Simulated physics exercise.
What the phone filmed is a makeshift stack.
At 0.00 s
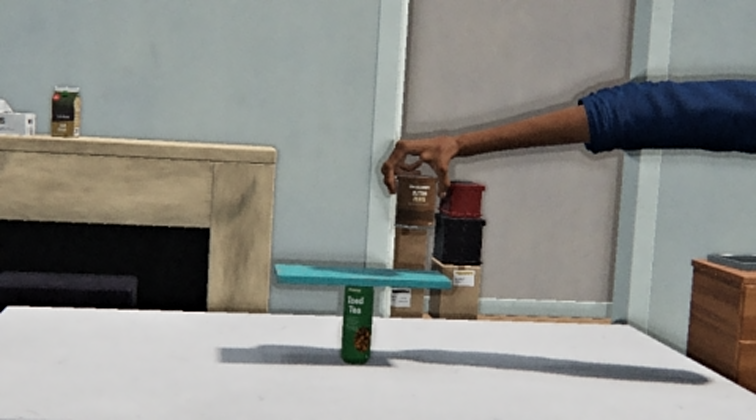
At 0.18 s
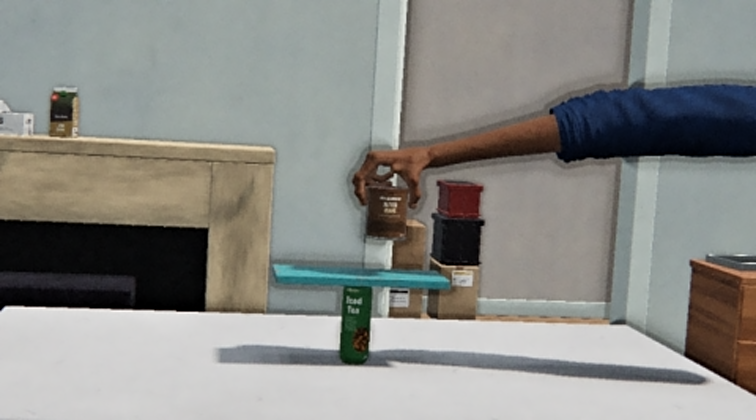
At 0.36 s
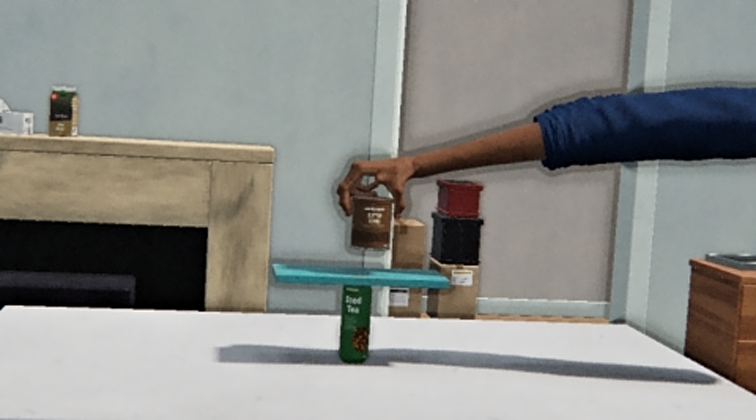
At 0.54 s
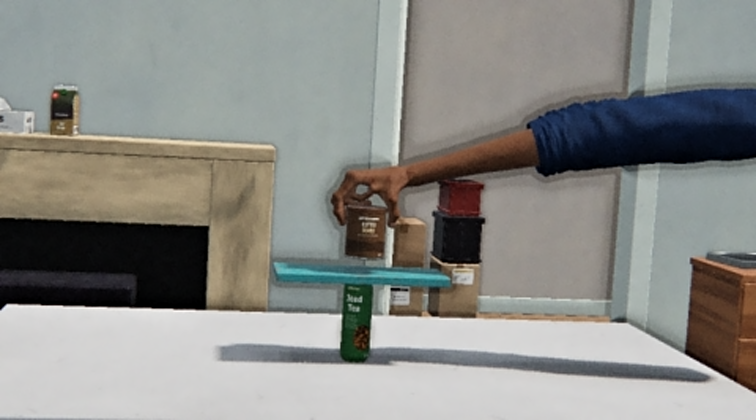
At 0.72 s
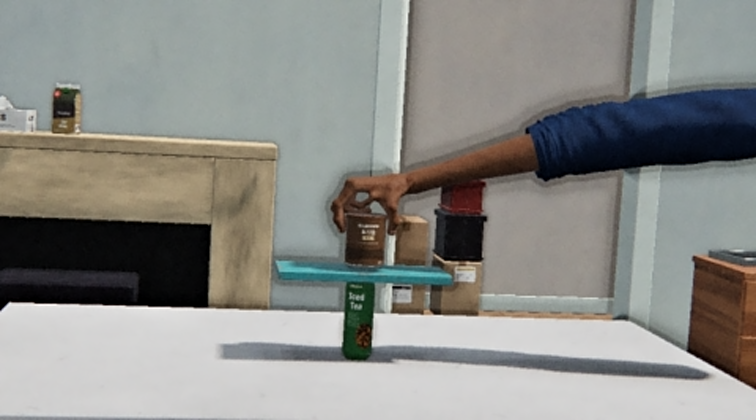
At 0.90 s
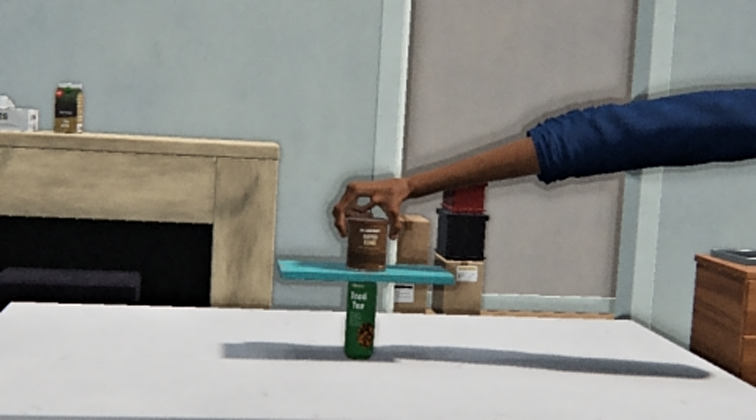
The footage shows a hand reaching in from the right, carrying a brown tin leftward and down over a teal board balanced on a green can, then setting the tin on the board while keeping hold of it.
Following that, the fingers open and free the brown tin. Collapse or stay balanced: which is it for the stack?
I expect the stack to stay settled.
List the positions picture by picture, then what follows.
The first picture shows still above its spot; brown tin (416, 202); green can (357, 322).
The second picture shows still above its spot; brown tin (387, 213); green can (356, 322).
The third picture shows still above its spot; brown tin (372, 223); green can (356, 321).
The fourth picture shows still above its spot; brown tin (366, 232); green can (357, 320).
The fifth picture shows still above its spot; brown tin (365, 240); green can (359, 318).
The sixth picture shows set down, still held; brown tin (367, 244); green can (361, 317).
By 1.10 s, all is still.
By 1.30 s, brown tin resting near (367, 245).
When it is over (2.0 s), all 3 as before. End places, in pixels of the last picture, brown tin near (367, 245). The stack keeps its balance.
